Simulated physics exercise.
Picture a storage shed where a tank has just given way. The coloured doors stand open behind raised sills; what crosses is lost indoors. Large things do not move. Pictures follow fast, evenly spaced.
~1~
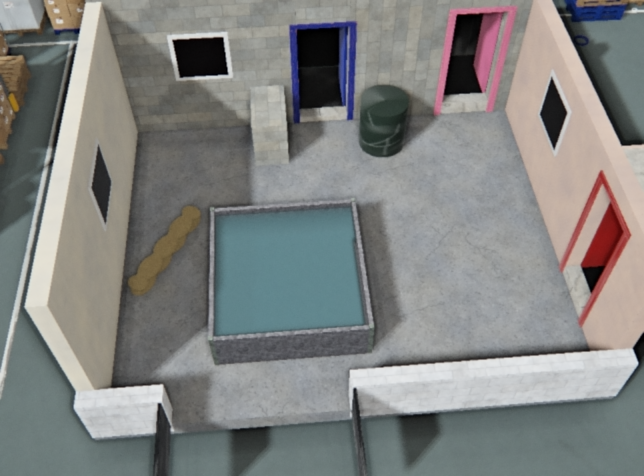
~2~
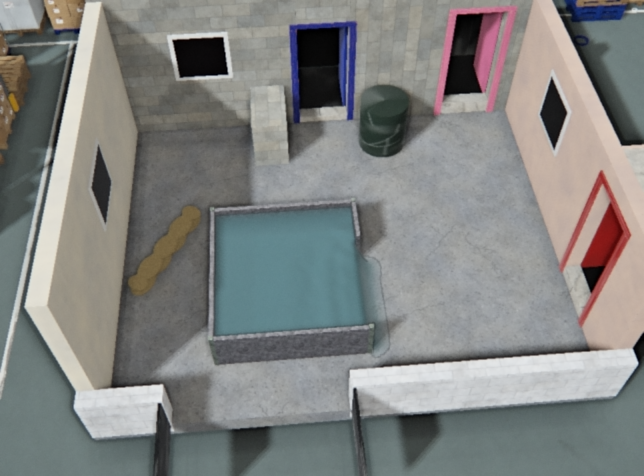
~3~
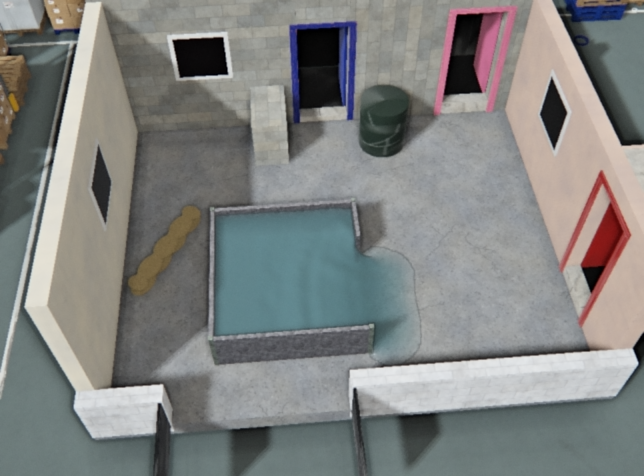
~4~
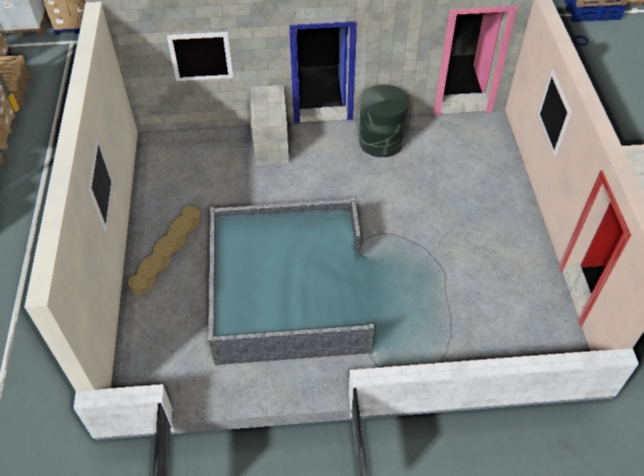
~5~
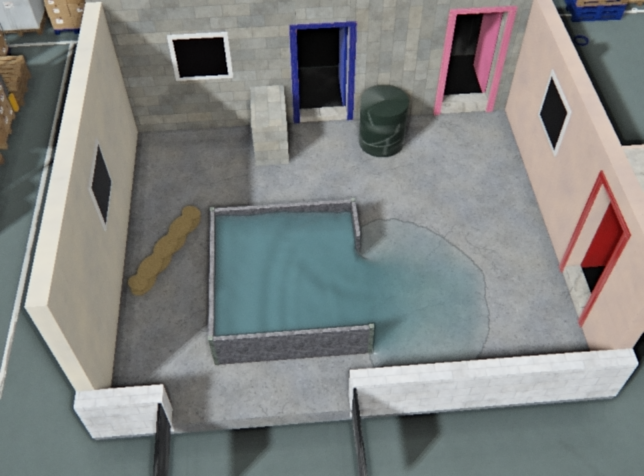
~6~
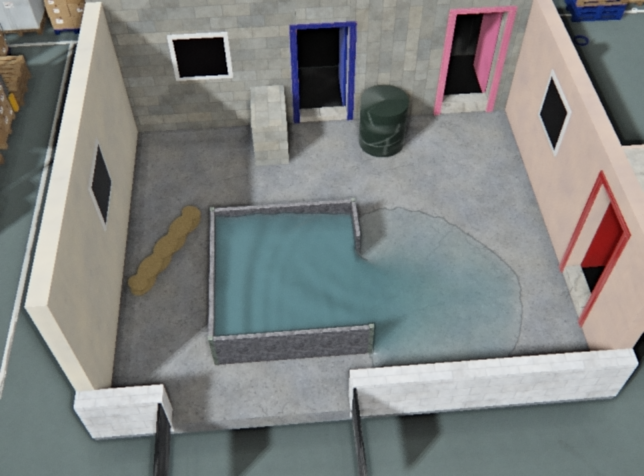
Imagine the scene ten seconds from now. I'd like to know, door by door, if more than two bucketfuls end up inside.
In the end the blue door respects the limit; the red door breaks the limit; the pink door respects the limit.
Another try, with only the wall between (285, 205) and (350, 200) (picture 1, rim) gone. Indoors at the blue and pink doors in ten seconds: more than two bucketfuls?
My reading: The blue one passes that mark; the pink one takes less.
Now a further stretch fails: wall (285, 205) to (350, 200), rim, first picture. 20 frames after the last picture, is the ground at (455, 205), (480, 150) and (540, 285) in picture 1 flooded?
Going through them one by one, I'd say high and dry, then waterlogged, then high and dry.
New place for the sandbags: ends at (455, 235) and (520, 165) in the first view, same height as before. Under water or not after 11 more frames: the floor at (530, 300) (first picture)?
There: Awash.
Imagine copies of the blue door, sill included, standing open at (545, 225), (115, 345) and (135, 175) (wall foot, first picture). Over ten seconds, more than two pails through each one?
In that order: Goes over, takes less, holds.
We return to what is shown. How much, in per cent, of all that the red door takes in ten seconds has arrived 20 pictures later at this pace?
It works out at roughly 90 percent of the ten-second total.
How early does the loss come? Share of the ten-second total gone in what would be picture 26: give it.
Near 65 in a hundred, I reckon.
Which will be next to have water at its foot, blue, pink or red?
It would be the red door.
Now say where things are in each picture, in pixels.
The first picture shows still water in the water tank at (287, 268).
In the second picture, the front is at (369, 260), out from the gap at (361, 296).
In the third picture, water pours out at (361, 298) and has run to (394, 255).
In the fourth picture, the front is at (423, 253), out from the gap at (361, 298).
In the fifth picture, water pours out at (361, 299) and has run to (475, 270).
In the sixth picture, the front is at (510, 274), out from the gap at (361, 298).
A moment on, water covers 30 % of the floor; the blue door not reached, the red door under two buckets in, the pink door not reached.
Next, water covers 35 % of the floor; the blue door not reached, the red door over two buckets in, the pink door not reached.
Then, water covers 40 % of the floor; the blue door not reached, the red door far over two buckets in, the pink door wet at the sill, nothing in.
Later, water covers 60 % of the floor; the blue door wet at the sill, nothing in, the red door far over two buckets in, the pink door wet at the sill, nothing in.
In the end, water covers 90 % of the floor; the blue door under two buckets in, the red door far over two buckets in, the pink door wet at the sill, nothing in.
